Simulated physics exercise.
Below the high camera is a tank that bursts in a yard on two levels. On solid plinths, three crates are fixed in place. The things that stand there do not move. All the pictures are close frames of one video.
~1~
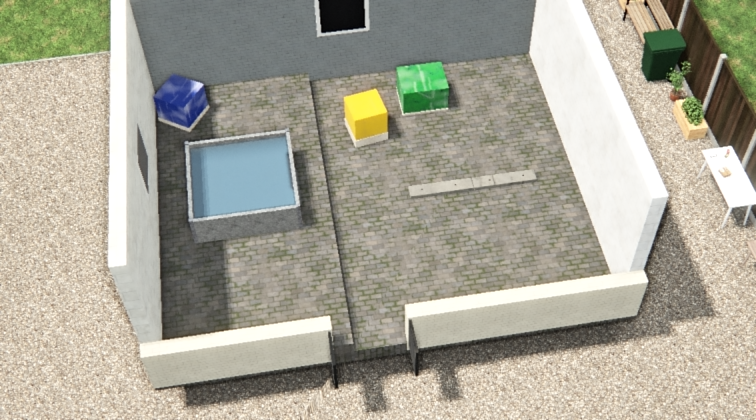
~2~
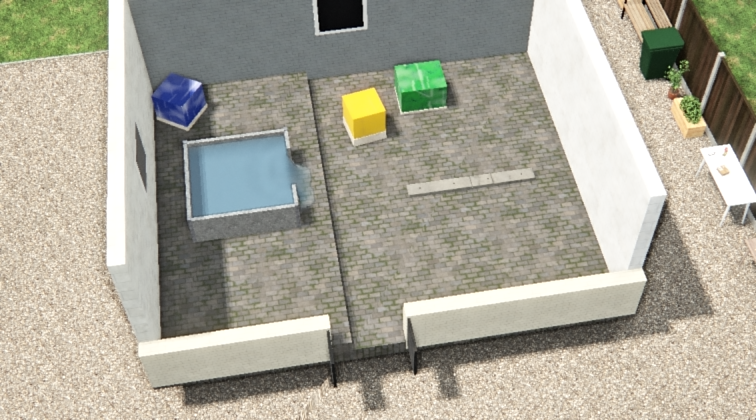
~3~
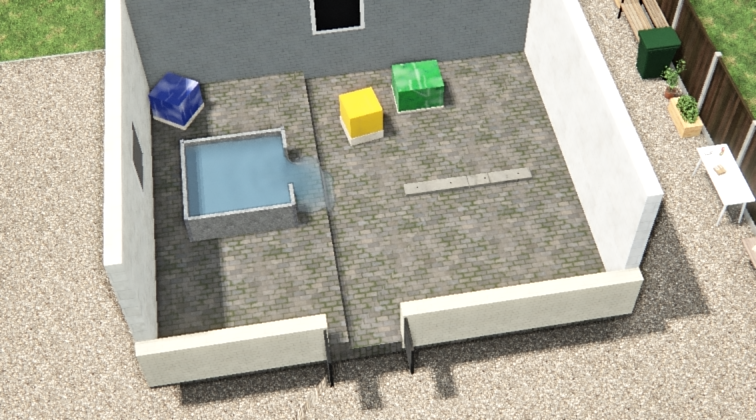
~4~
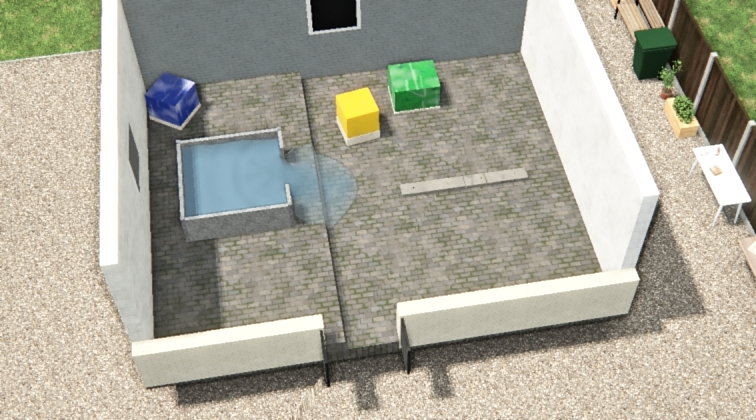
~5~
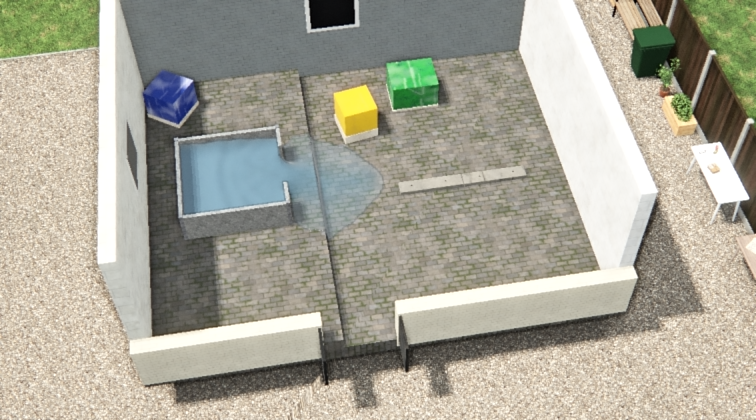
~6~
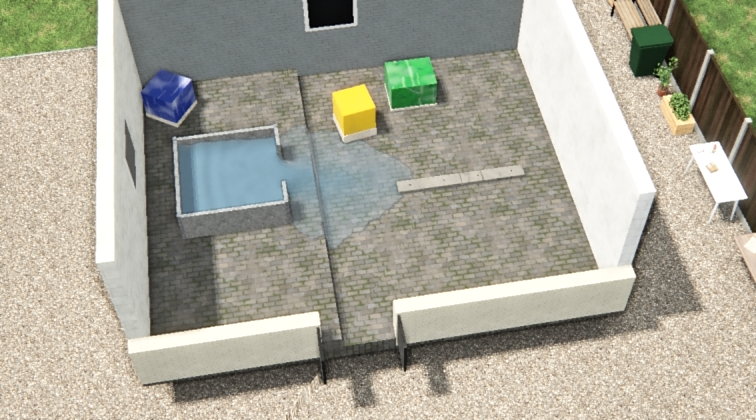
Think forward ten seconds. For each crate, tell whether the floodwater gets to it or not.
My prediction: The blue crate will be left dry; the green crate will be left wet; the yellow crate will be left dry.
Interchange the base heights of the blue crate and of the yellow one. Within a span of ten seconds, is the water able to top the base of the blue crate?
The blue crate holds out.
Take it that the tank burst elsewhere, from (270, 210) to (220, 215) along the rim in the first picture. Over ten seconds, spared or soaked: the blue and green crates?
The blue crate is reached; the green crate is untouched.
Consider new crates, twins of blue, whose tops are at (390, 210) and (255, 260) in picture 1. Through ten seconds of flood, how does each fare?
First is reached; second is never reached.
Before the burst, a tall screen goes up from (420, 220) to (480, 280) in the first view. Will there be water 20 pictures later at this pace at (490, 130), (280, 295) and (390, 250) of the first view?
Taking the three spots in order: Soaked, spared, soaked.
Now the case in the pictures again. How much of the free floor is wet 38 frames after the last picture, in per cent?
55 %, roughly.
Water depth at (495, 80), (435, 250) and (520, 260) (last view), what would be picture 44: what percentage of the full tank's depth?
First 14, next 4, last 16 in a hundred.
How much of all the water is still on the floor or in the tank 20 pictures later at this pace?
Roughly 100 %.
A moment on, water covers 20 % of the floor; the blue crate not reached, the green crate not reached, the yellow crate water round its plinth.
Next, water covers 40 % of the floor; the blue crate not reached, the green crate water round its plinth, the yellow crate water round its plinth.
Then, water covers 50 % of the floor; the blue crate not reached, the green crate water round its plinth, the yellow crate water round its plinth.
Later, water covers 55 % of the floor; the blue crate not reached, the green crate water round its plinth, the yellow crate water round its plinth.
In the end, water covers 65 % of the floor; the blue crate stayed above the water, the green crate was topped, the yellow crate stayed above the water.
